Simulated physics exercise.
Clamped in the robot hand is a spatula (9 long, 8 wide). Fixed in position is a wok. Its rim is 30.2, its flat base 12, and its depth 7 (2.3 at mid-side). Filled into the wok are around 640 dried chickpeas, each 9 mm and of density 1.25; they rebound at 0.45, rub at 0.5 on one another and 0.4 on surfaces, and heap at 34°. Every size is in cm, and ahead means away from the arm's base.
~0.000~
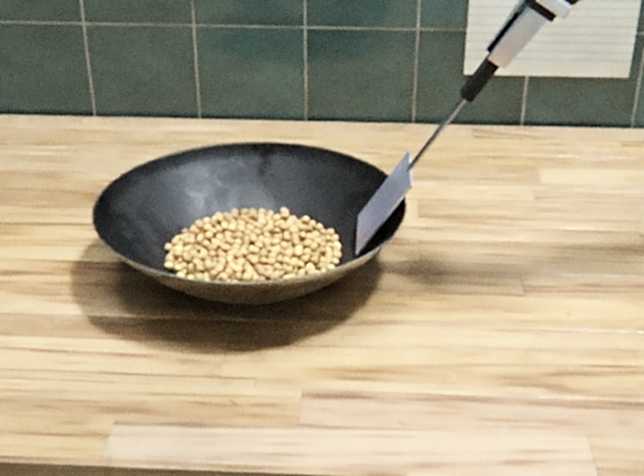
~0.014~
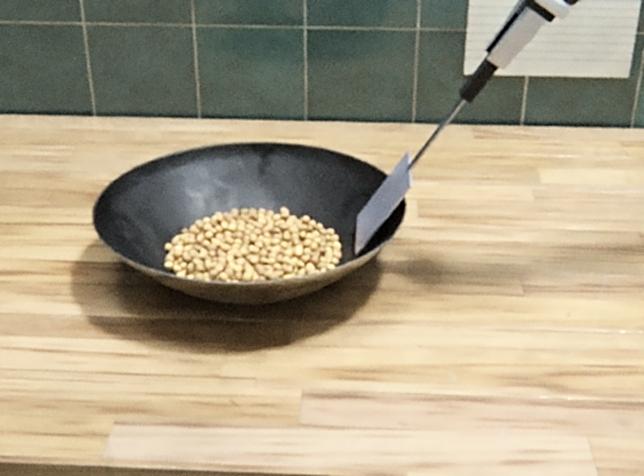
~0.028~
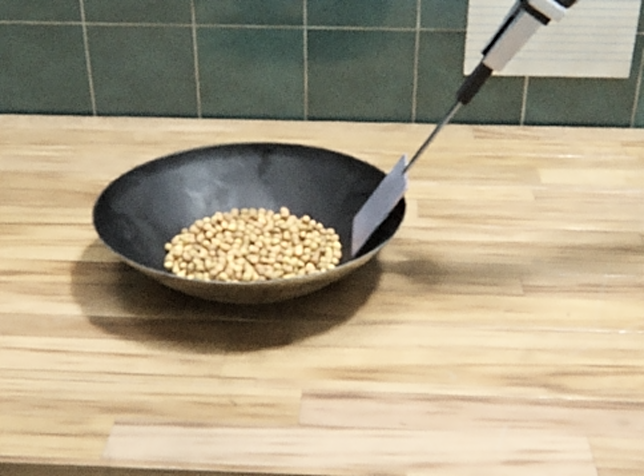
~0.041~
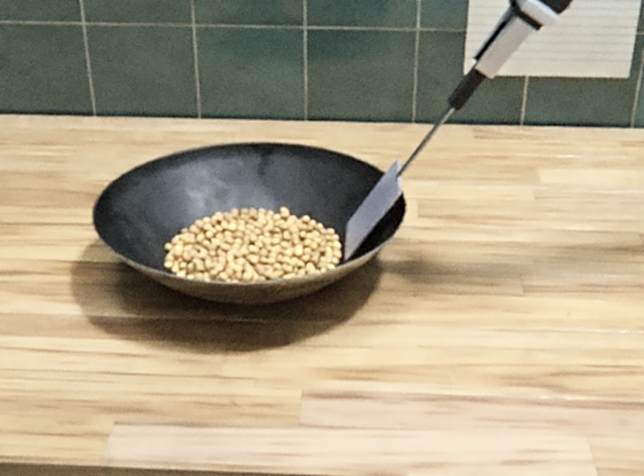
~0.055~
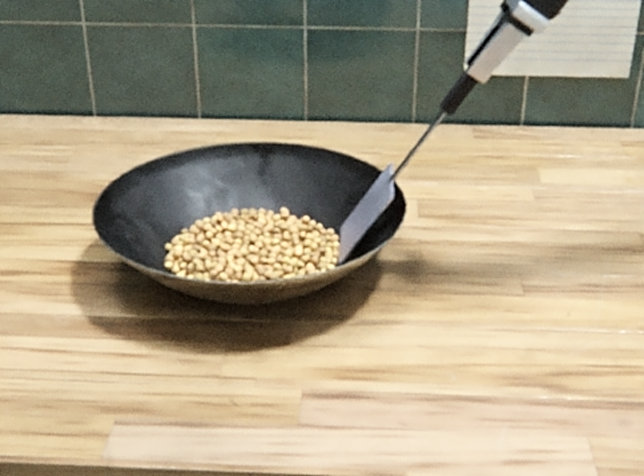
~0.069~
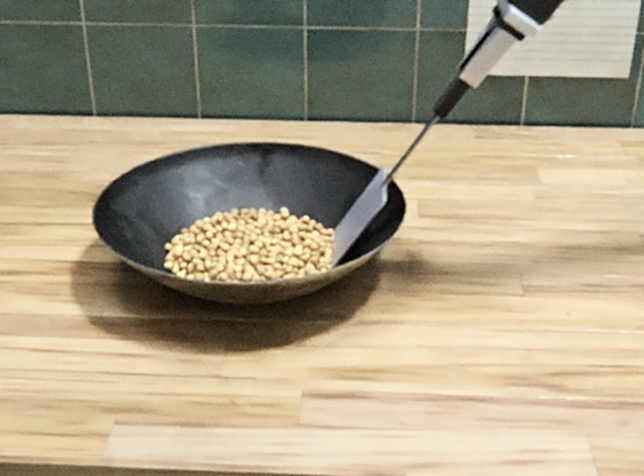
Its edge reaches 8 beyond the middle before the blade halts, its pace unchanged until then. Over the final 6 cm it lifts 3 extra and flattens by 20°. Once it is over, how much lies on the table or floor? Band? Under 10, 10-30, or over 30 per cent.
Under 10 per cent.
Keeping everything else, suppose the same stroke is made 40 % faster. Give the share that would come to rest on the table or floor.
About 0 %.
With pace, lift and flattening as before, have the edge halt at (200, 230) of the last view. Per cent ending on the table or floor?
I'd estimate about 0 per cent.
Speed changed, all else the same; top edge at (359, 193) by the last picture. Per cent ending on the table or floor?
Near 10 in a hundred.
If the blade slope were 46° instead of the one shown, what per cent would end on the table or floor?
Some 0 in a hundred.
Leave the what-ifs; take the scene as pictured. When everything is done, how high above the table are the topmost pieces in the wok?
Peak at rest, approximately 6.0 centimetres.
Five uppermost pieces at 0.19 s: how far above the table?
Somewhere around 4 centimetres high.
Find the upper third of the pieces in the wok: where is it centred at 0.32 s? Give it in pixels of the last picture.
(177, 234).
By 0.19 s, sloping 57°, highest piece 4 above the table; 636 in the wok.
By 0.32 s, sloping 50°, highest piece 5 above the table; 636 in the wok.
By 0.58 s, sloping 37°, highest piece 6 above the table; 635 in the wok, 1 on the table or floor.
By 1.63 s, sloping 37°, highest piece 5 above the table; 635 in the wok, 1 on the table or floor.
Final count, 635 in the wok, 1 on the table or floor. That is 0 % on the table or floor.
